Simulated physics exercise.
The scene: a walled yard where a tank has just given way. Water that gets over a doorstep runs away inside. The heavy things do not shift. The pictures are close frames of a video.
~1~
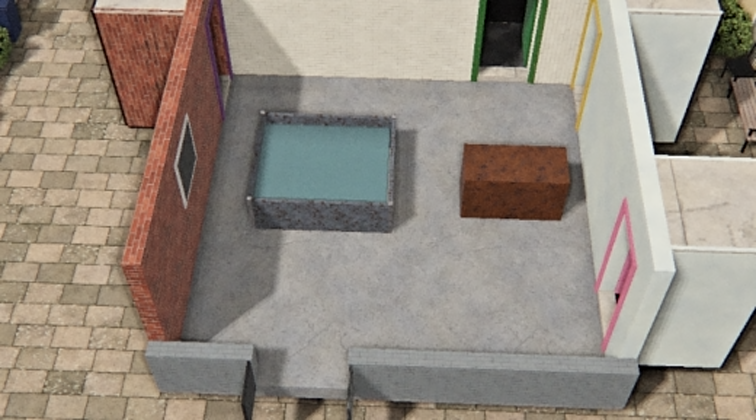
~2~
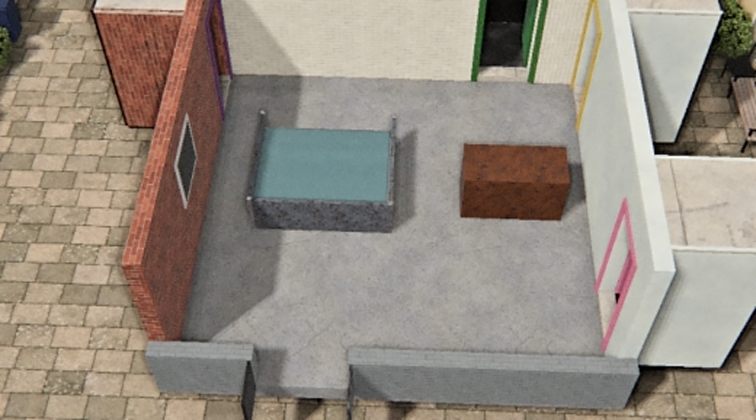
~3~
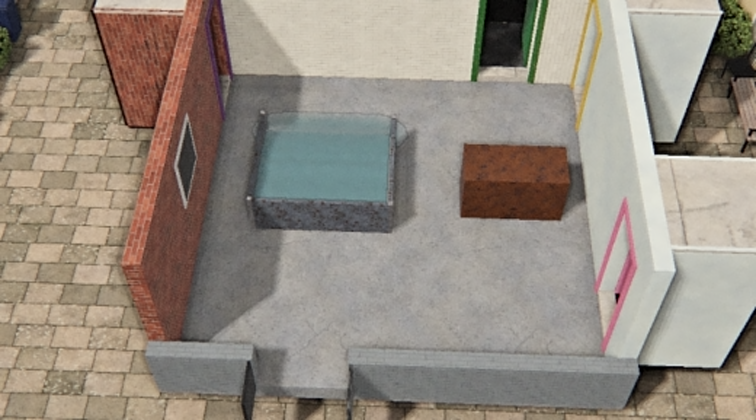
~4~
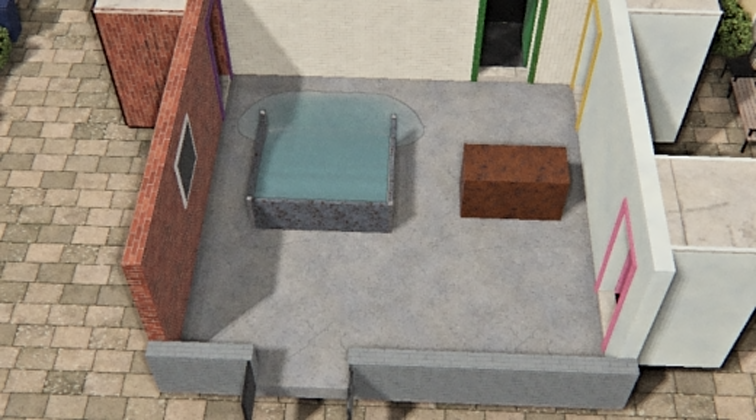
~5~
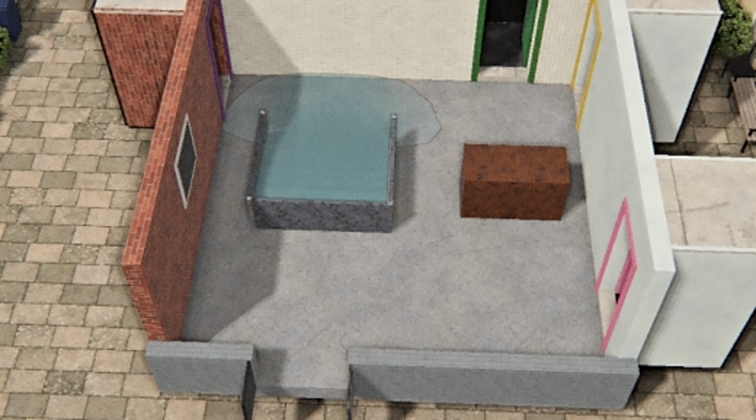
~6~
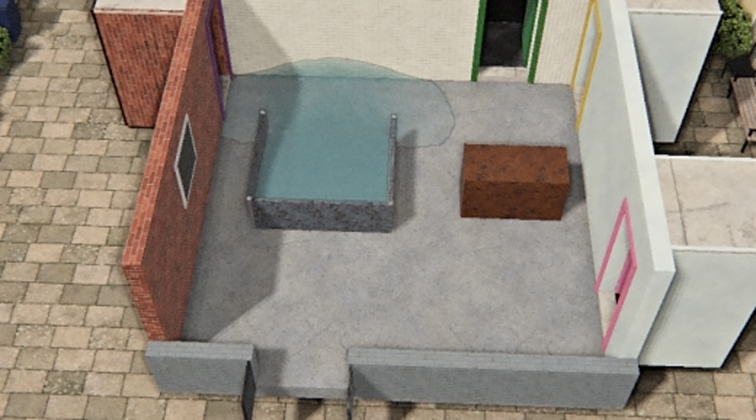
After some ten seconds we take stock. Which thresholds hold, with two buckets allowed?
One by one: The yellow door takes more than that; the green door stays under that; the pink door stays under that; the purple door takes more than that.
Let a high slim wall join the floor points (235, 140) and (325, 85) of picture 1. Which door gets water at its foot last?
Last comes the pink-painted one.
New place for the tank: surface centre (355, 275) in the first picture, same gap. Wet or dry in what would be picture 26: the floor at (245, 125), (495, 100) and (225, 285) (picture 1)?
One after the other: Flooded, awash, clear.
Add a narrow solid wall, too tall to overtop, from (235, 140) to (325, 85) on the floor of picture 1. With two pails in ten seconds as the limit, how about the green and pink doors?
My reading: Green door lets less in, pink door keeps below it.
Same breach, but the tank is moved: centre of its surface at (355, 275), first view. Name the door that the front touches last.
It is the door marked pink.
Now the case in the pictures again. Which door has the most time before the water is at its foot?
It is the door marked pink.
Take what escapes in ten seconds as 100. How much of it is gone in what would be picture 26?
Near 70 in a hundred.
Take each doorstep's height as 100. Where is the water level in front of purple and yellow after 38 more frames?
Near 70 and 100 in a hundred.
A moment on, water covers 20 % of the floor; the yellow door not reached, the green door wet at the sill, nothing in, the pink door not reached, the purple door under two buckets in.
Next, water covers 30 % of the floor; the yellow door wet at the sill, nothing in, the green door wet at the sill, nothing in, the pink door not reached, the purple door far over two buckets in.
Then, water covers 50 % of the floor; the yellow door over two buckets in, the green door wet at the sill, nothing in, the pink door not reached, the purple door far over two buckets in.
Later, water covers 70 % of the floor; the yellow door far over two buckets in, the green door wet at the sill, nothing in, the pink door wet at the sill, nothing in, the purple door far over two buckets in.
In the end, water covers 95 % of the floor; the yellow door far over two buckets in, the green door wet at the sill, nothing in, the pink door wet at the sill, nothing in, the purple door far over two buckets in.
